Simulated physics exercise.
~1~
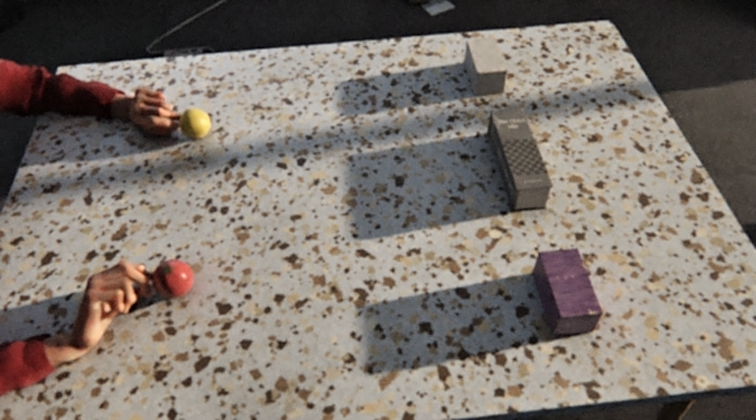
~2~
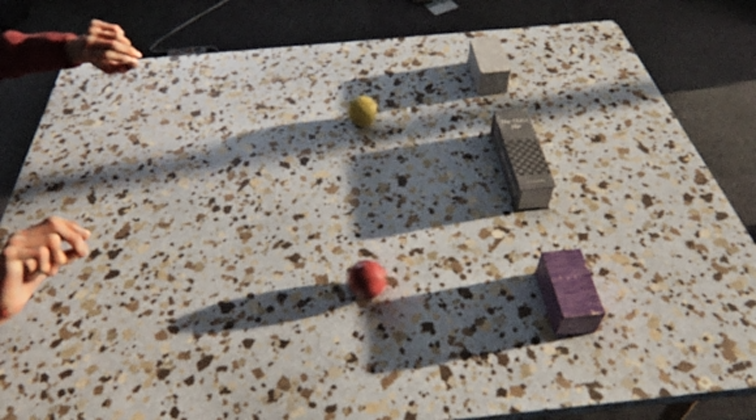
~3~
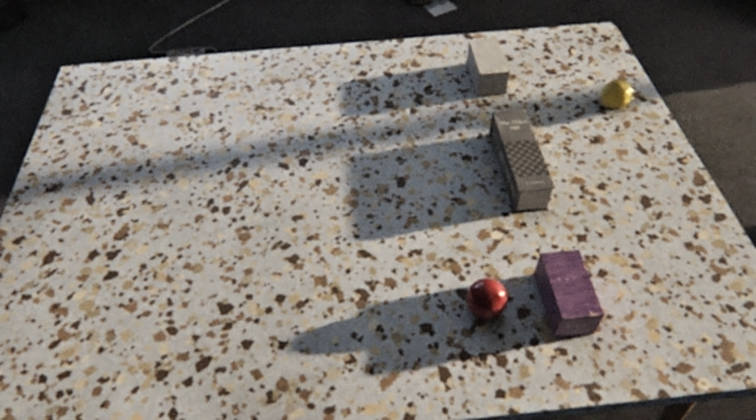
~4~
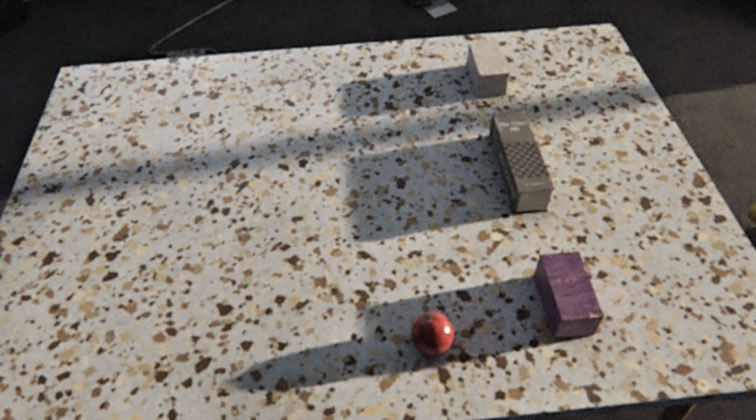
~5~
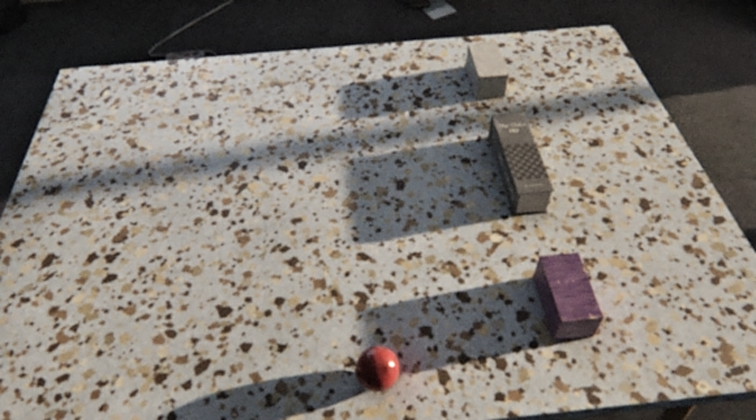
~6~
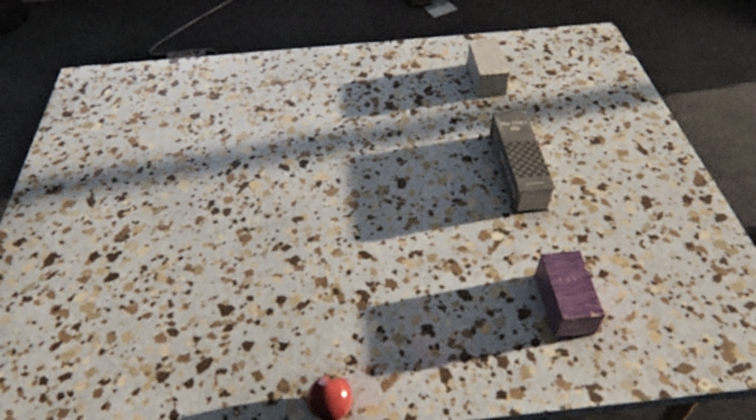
A red ball rolls into a purple block and bounces back as a yellow one passes through.
